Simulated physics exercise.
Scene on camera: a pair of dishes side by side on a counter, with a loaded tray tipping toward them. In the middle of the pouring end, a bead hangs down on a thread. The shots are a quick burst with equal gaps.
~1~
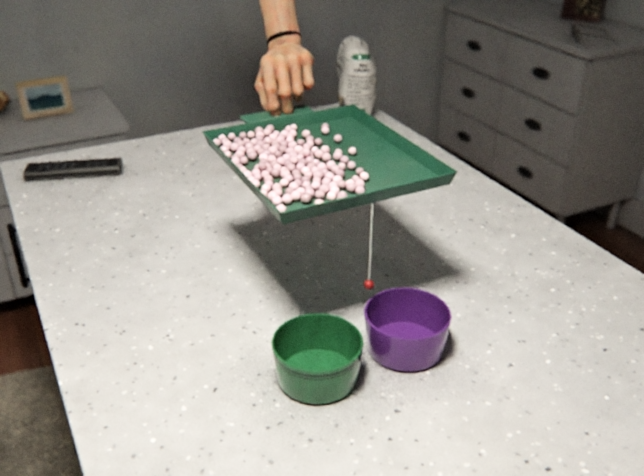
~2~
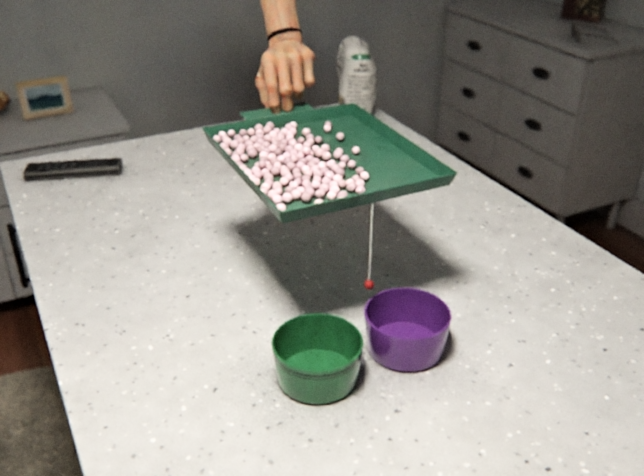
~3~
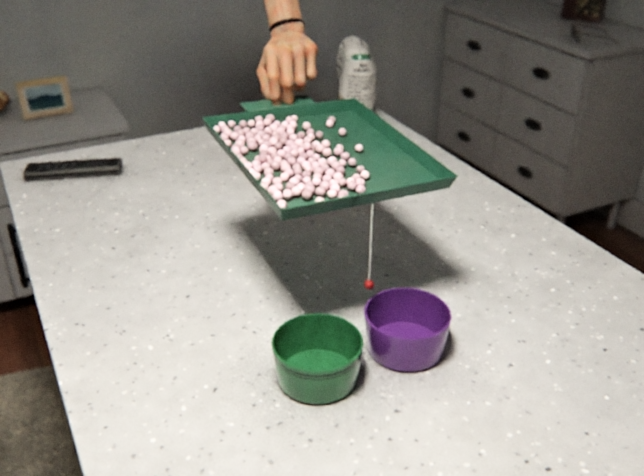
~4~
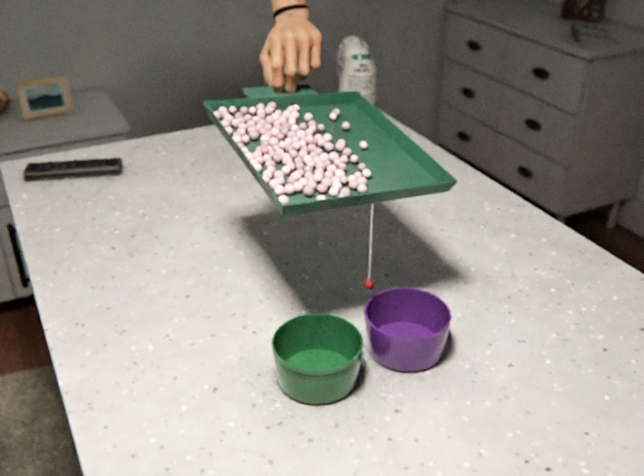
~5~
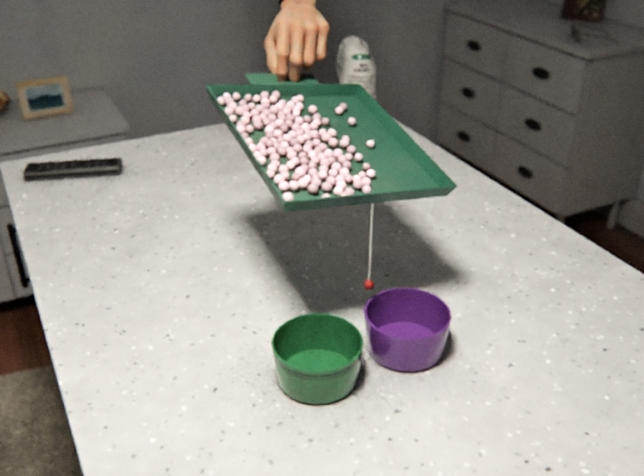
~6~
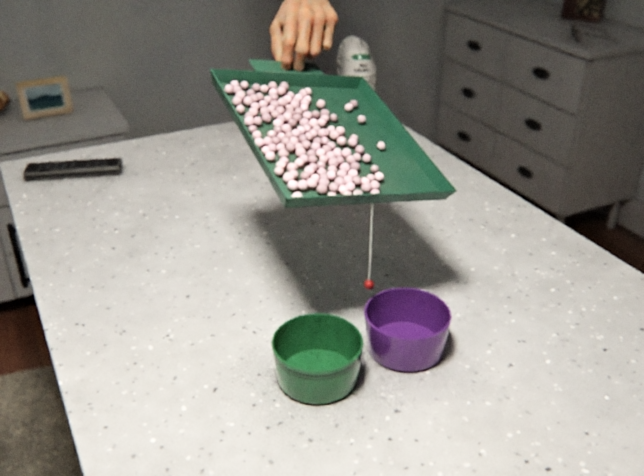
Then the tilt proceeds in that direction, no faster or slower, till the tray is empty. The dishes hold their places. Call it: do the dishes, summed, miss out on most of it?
Yes, most of it misses them.
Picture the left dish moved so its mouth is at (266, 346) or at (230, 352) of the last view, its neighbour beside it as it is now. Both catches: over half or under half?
Result - try one, below the halfway mark; try two, below the halfway mark.
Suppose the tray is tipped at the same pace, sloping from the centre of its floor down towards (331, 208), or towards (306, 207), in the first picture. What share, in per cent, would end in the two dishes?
Respectively close to 70 and 50 in a hundred.
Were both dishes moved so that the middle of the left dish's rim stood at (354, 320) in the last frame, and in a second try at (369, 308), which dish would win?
Well, first the right-hand one, then the right-hand one.
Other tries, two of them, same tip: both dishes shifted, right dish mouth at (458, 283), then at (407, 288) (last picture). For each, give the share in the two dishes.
That makes 80 per cent, followed by 40 per cent.
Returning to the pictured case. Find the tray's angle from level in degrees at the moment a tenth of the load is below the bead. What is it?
Angle: Close to 60°.
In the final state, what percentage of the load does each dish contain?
In the left dish you'd find about 0 % of the load, and in the right dish about 10 %.
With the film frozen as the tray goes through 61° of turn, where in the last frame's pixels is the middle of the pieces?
Centre estimate: (430, 206).
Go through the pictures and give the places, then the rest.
The first frame shows corners of the pouring end at (282, 210) and (451, 171), level; middle of the load at (288, 164), sugar pearls; left dish at (338, 383); right dish at (430, 351); bead on its thread at (369, 285).
The second frame shows corners of the pouring end at (283, 209) and (451, 172), level; middle of the load at (288, 162).
The third frame shows corners of the pouring end at (284, 206) and (452, 175), tipped barely, lowest at the right corner; middle of the load at (289, 157).
The fourth frame shows corners of the pouring end at (285, 202) and (452, 179), tipped a little, lowest at the right corner; middle of the load at (290, 150).
The fifth frame shows corners of the pouring end at (287, 198) and (452, 184), tipped a little, lowest at the right corner; middle of the load at (295, 143), a stray few on the move.
The sixth frame shows corners of the pouring end at (290, 195) and (451, 188), tipped clearly, lowest at the right corner; middle of the load at (303, 139), nearly all on the move; left dish at (338, 383); right dish at (430, 351).
Soon after the last picture, tray tipped steeply; about two thirds on the tray; a stray few in the right dish; about a quarter outside both; about a quarter in the air.
A little later, tray tipped right over; a stray few on the tray; a small part in the right dish; most outside both; a stray few in the air.
Later still, tray tipped past a quarter turn; a small part in the right dish; nearly all outside both.
By the end, tray tipped past a quarter turn; none in the left dish; a small part in the right dish; nearly all outside both.
